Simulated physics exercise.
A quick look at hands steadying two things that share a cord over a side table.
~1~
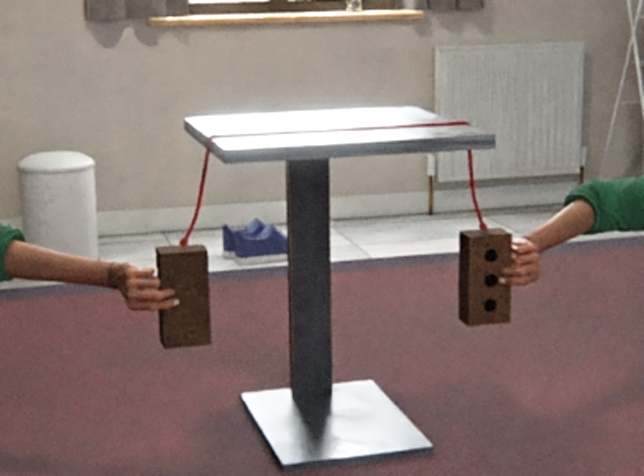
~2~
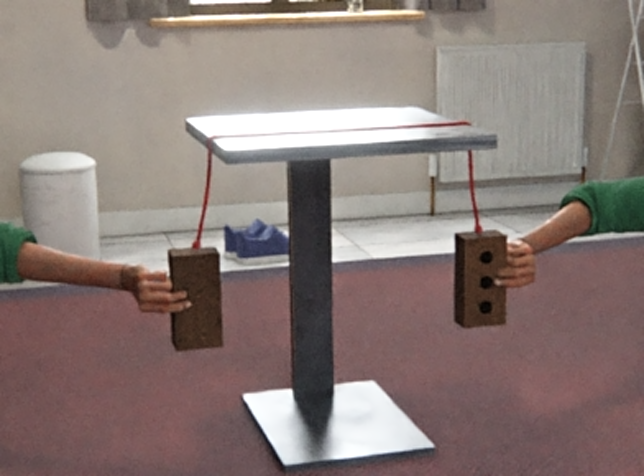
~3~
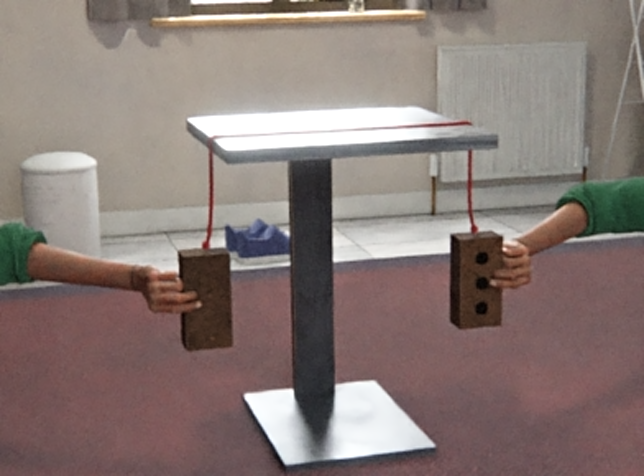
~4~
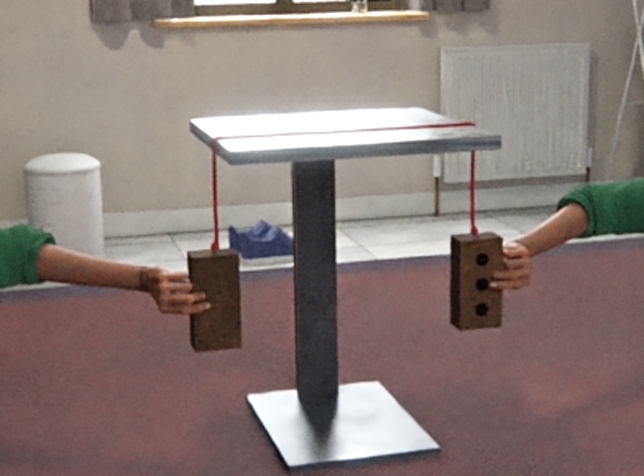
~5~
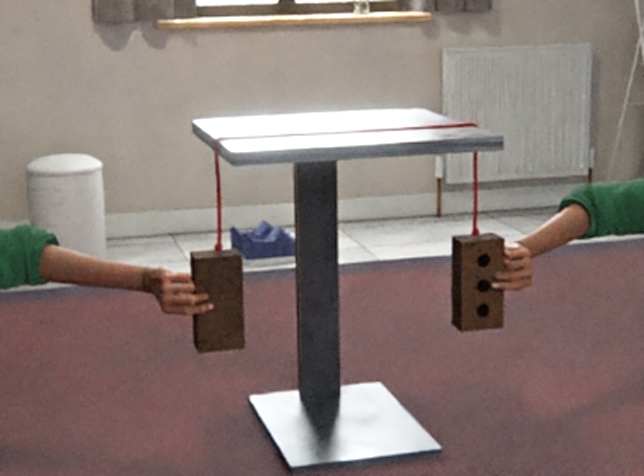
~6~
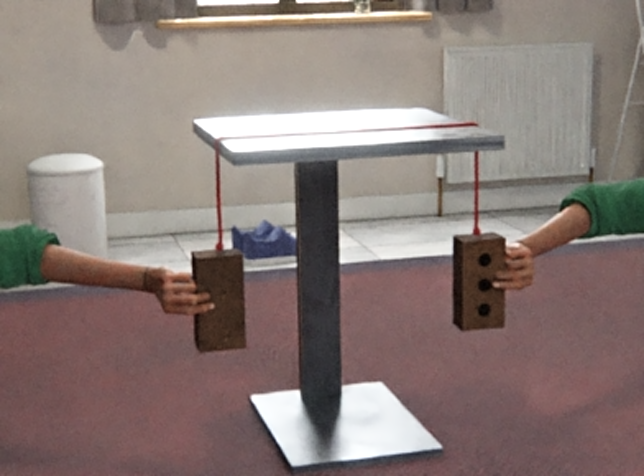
Beside a small pedestal table indoors, two hands holding bricks joined by a red cord over the top, shifting them slightly.
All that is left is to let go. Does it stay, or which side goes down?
As it turns out, the cord hangs still.
Then, 0.18 s past the final frame, left brick at the same height near (220, 301); right brick at the same height near (478, 283).
Then, 0.68 s past the final frame, left brick at the same height near (227, 300); right brick at the same height near (472, 284).
Then, 1.42 s past the final frame, left brick at the same height near (222, 301); right brick at the same height near (477, 283).
When it is over, left brick at the same height near (227, 300); right brick at the same height near (471, 284). The cord keeps its balance.
